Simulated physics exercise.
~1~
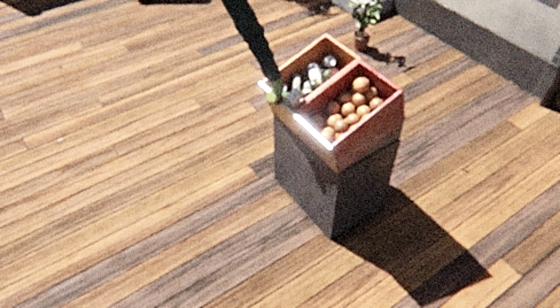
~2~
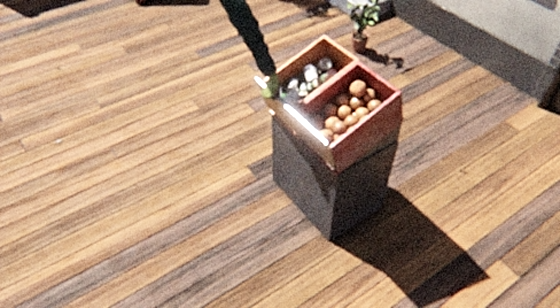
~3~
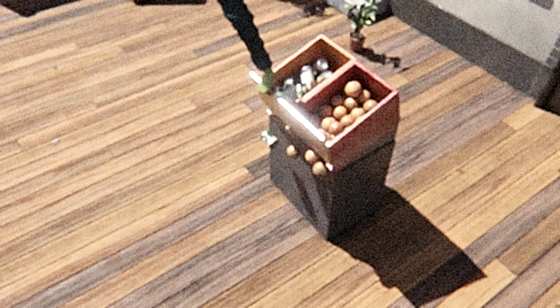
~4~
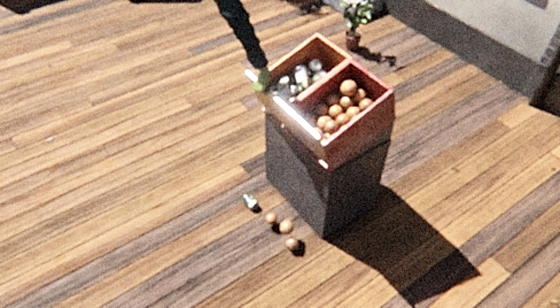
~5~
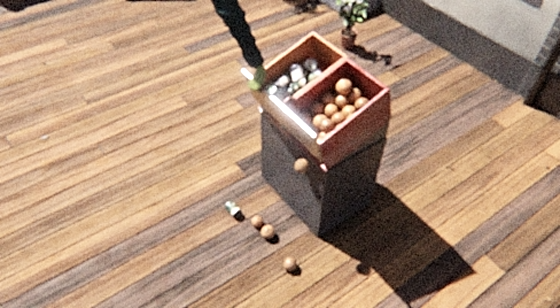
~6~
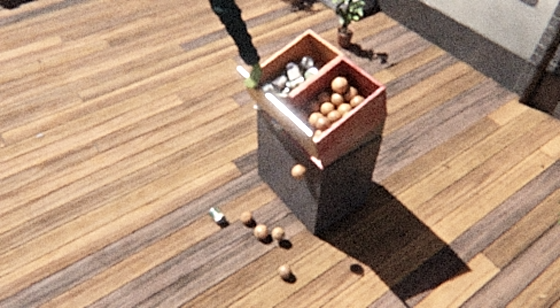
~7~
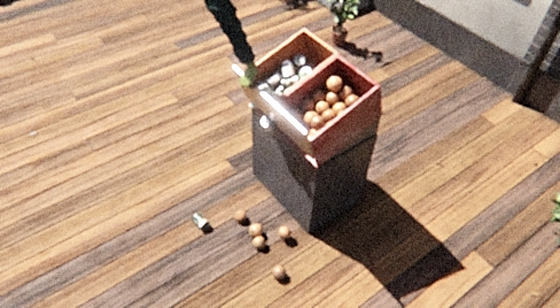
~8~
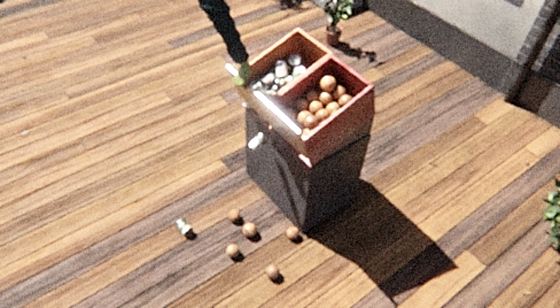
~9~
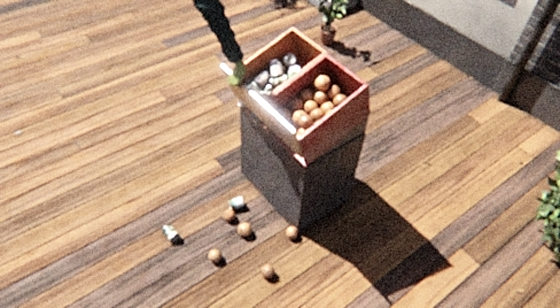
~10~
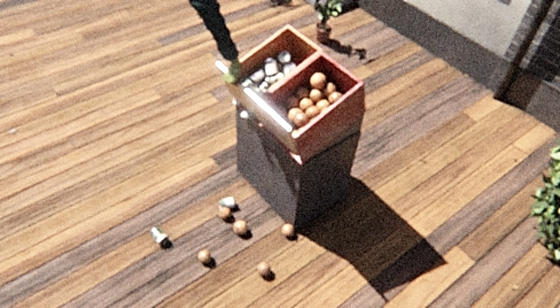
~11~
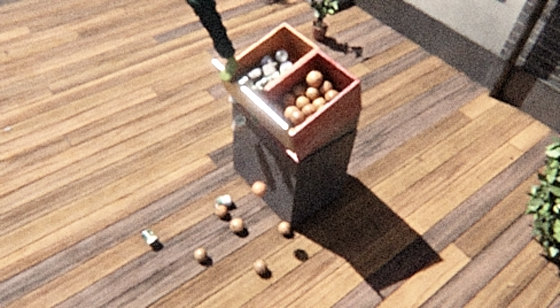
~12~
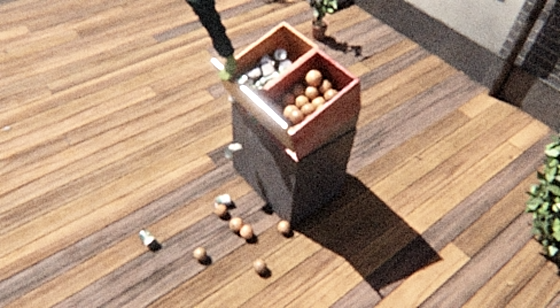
Several brown balls and a few small tins drop from a divided bin and settle below.
